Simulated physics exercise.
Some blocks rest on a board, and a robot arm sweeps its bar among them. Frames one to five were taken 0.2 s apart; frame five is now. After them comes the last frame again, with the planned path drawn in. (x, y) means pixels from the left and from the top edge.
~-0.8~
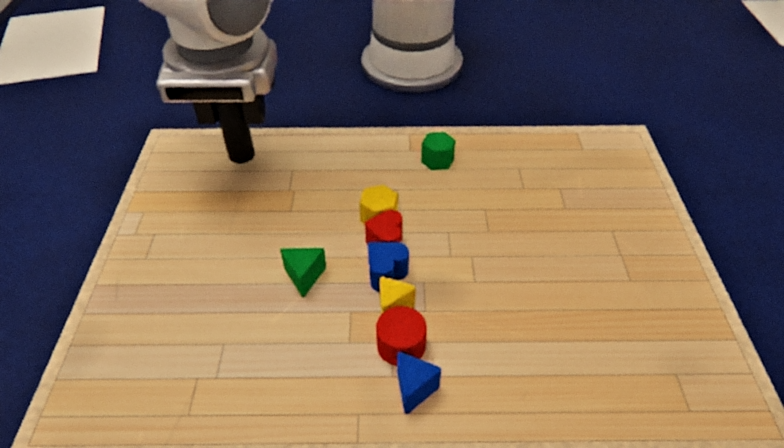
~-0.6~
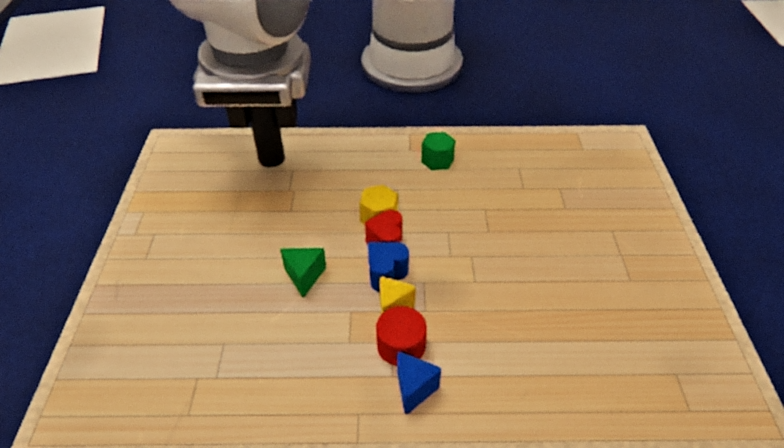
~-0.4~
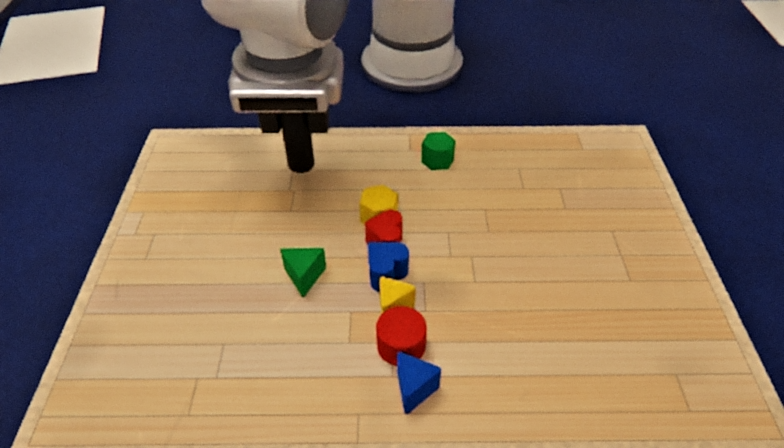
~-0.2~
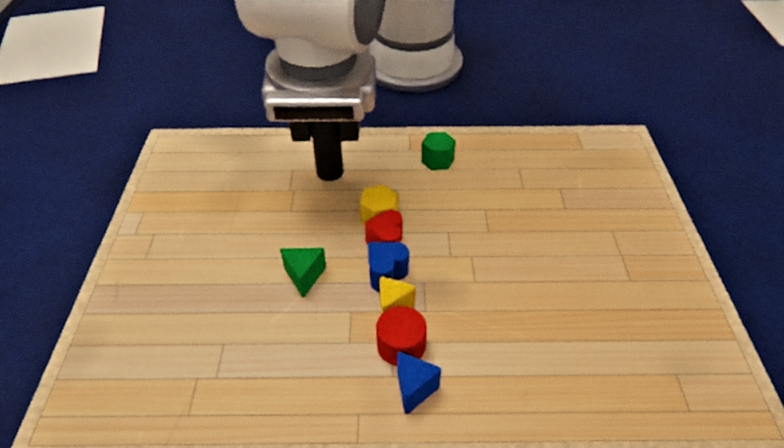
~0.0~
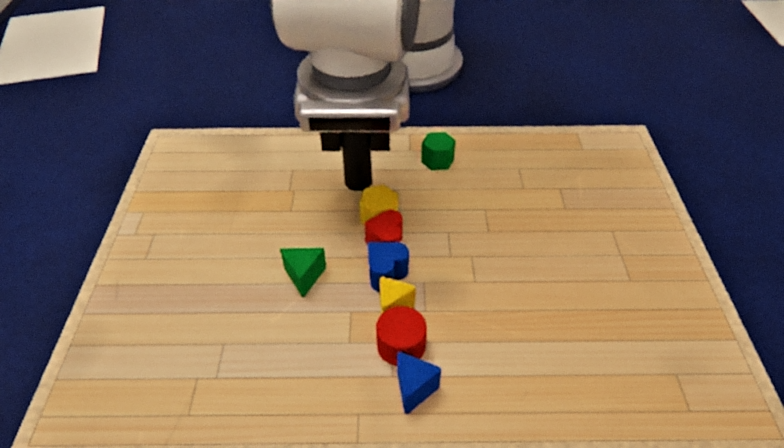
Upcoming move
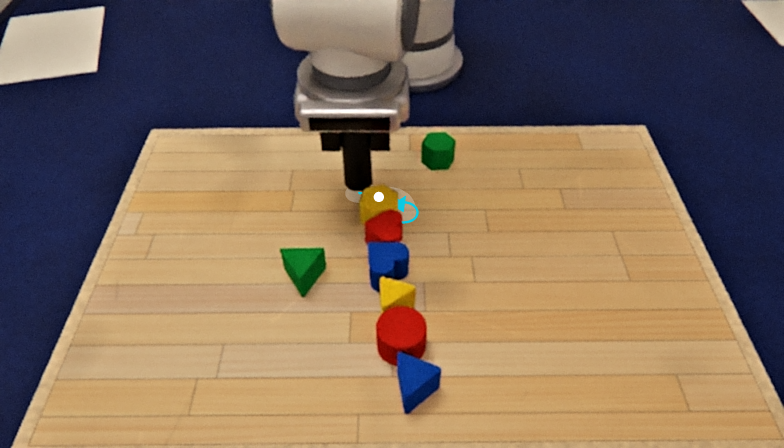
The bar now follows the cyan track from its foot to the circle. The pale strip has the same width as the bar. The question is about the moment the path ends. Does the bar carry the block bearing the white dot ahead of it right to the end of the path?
Going by the path, yes.
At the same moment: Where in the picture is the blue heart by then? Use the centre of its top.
I predict (374, 269).
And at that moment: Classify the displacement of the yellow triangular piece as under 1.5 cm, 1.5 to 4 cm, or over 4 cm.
It shifts under 1.5 cm.
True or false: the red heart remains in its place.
False.
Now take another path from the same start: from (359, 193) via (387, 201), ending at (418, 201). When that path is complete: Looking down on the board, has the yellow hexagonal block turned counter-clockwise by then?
No, that is not what happens.
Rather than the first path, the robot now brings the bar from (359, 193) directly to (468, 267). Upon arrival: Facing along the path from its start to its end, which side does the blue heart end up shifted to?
Taking start-to-end as forward, the block's sideways shift goes to the right.
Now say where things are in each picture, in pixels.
Lower end of the bar (242, 155), tops of blocks, yellow hexagonal block (379, 197), blue heart (386, 255), red heart (386, 224), yellow triangular piece (394, 289), in the first picture.
Bar (272, 159), blocks as before, in the second picture.
Bar (301, 165), blocks as before, in the third picture.
Bar (330, 173), blocks as before, in the fourth picture.
Bar (358, 182), yellow hexagonal block (379, 197), blue heart (386, 255), red heart (386, 224), yellow triangular piece (394, 289), in the fifth picture.
The drawn path runs from (359, 193) via (378, 195) and (397, 199), ending at (403, 212); the dot is on the yellow hexagonal block.
The first path, step by step. Halfway along, bar (388, 186); yellow hexagonal block (383, 198), turned 20° clockwise.
At the end, bar (403, 202); yellow hexagonal block (398, 215), turned 25° clockwise; blue heart (374, 269), turned 25° clockwise; red heart (391, 241), turned 30° clockwise; yellow triangular piece (382, 293), turned 35° anticlockwise.
